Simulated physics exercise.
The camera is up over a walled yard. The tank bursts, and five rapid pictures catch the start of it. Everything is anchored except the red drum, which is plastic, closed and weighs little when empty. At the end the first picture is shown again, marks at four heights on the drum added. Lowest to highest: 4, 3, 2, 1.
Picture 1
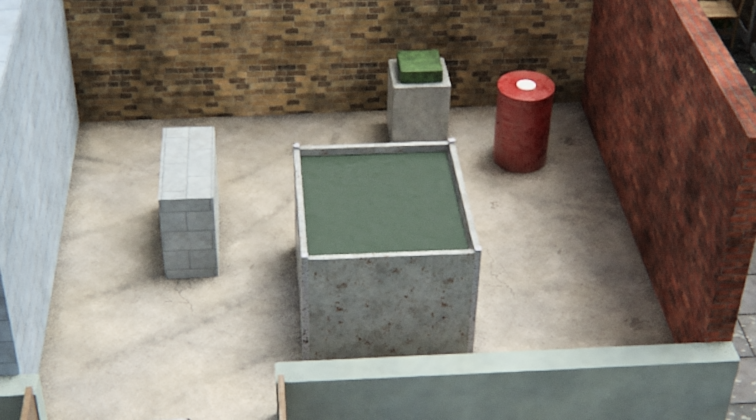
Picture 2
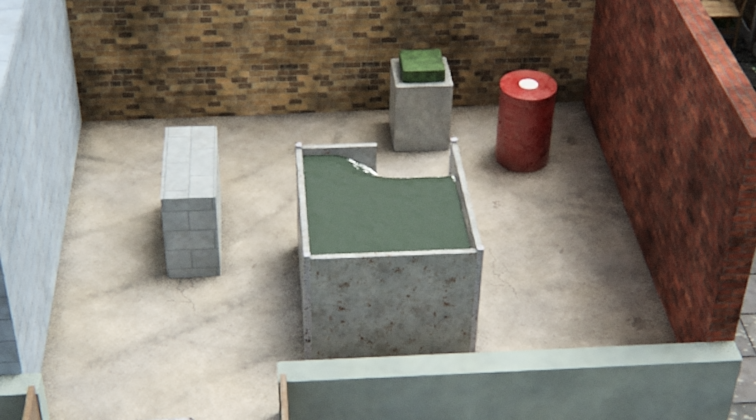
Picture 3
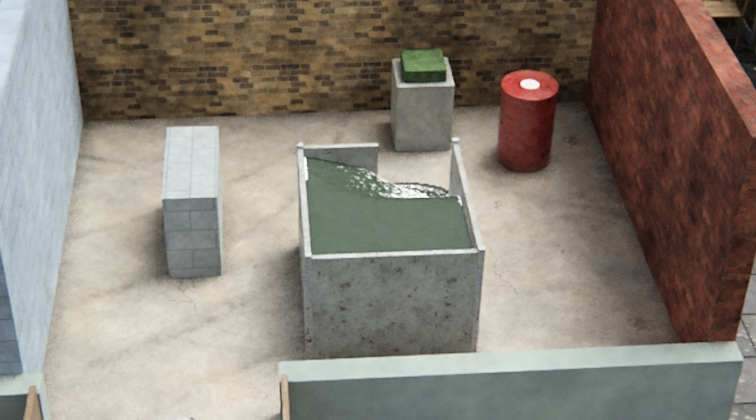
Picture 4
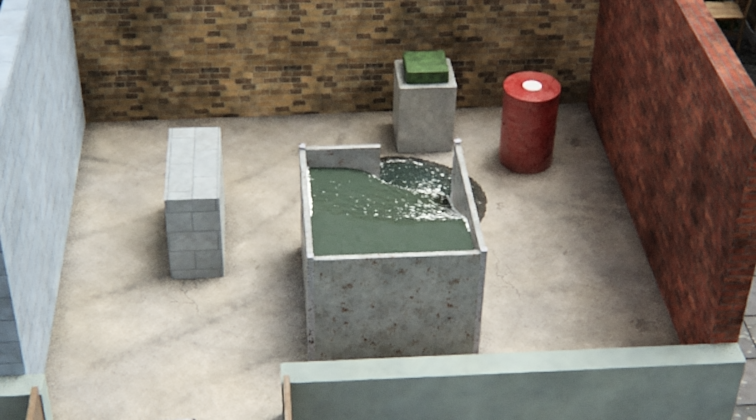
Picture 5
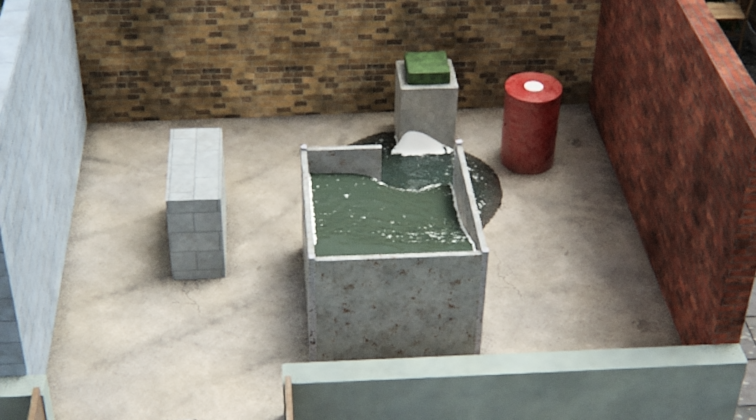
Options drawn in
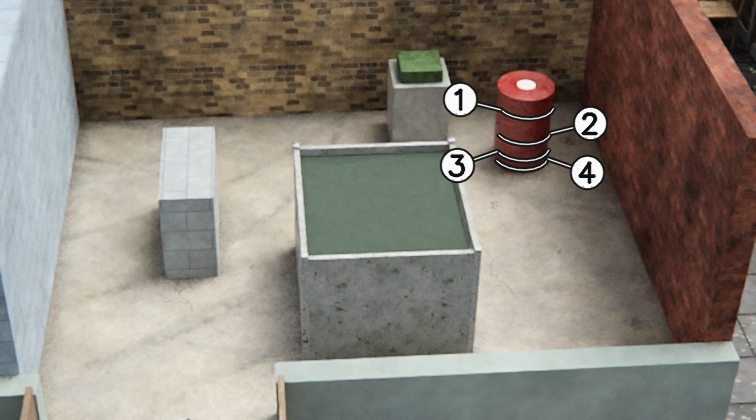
A big concrete tank full of green water opened at its back right, and the water dropped and poured out, spreading a dark puddle around the gray pedestal behind it, near the red drum.
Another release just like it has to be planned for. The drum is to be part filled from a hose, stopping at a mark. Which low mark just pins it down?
That is line 1.
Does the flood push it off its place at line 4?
Yes.
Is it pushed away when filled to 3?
Yes, it does.
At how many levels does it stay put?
One of the four.
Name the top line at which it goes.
It is 2.
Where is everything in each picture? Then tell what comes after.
The first frame shows lid of the red drum at (527, 85); tank full, its middle at (382, 204); open gate at (158, 372).
In the second frame, water covers 2 % of the ground, mostly out of sight from here.
In the third frame, water covers 4 % of the ground, mostly out of sight from here.
In the fourth frame, water covers 8 % of the ground, mostly out of sight from here.
The fifth frame shows lid of the red drum at (534, 86); 11 % of the ground under water, its edge towards the drum at (477, 162).
In white, 1 at (530, 118); 2 at (528, 144); 3 at (526, 160); 4 at (525, 170); from the bottom up 4, 3, 2, 1.
For line 1, it does not move.
For line 2, it is pushed about half its own width away.
For line 3, it is pushed about 3 times its own width away.
For line 4, it is pushed about 4 times its own width away.
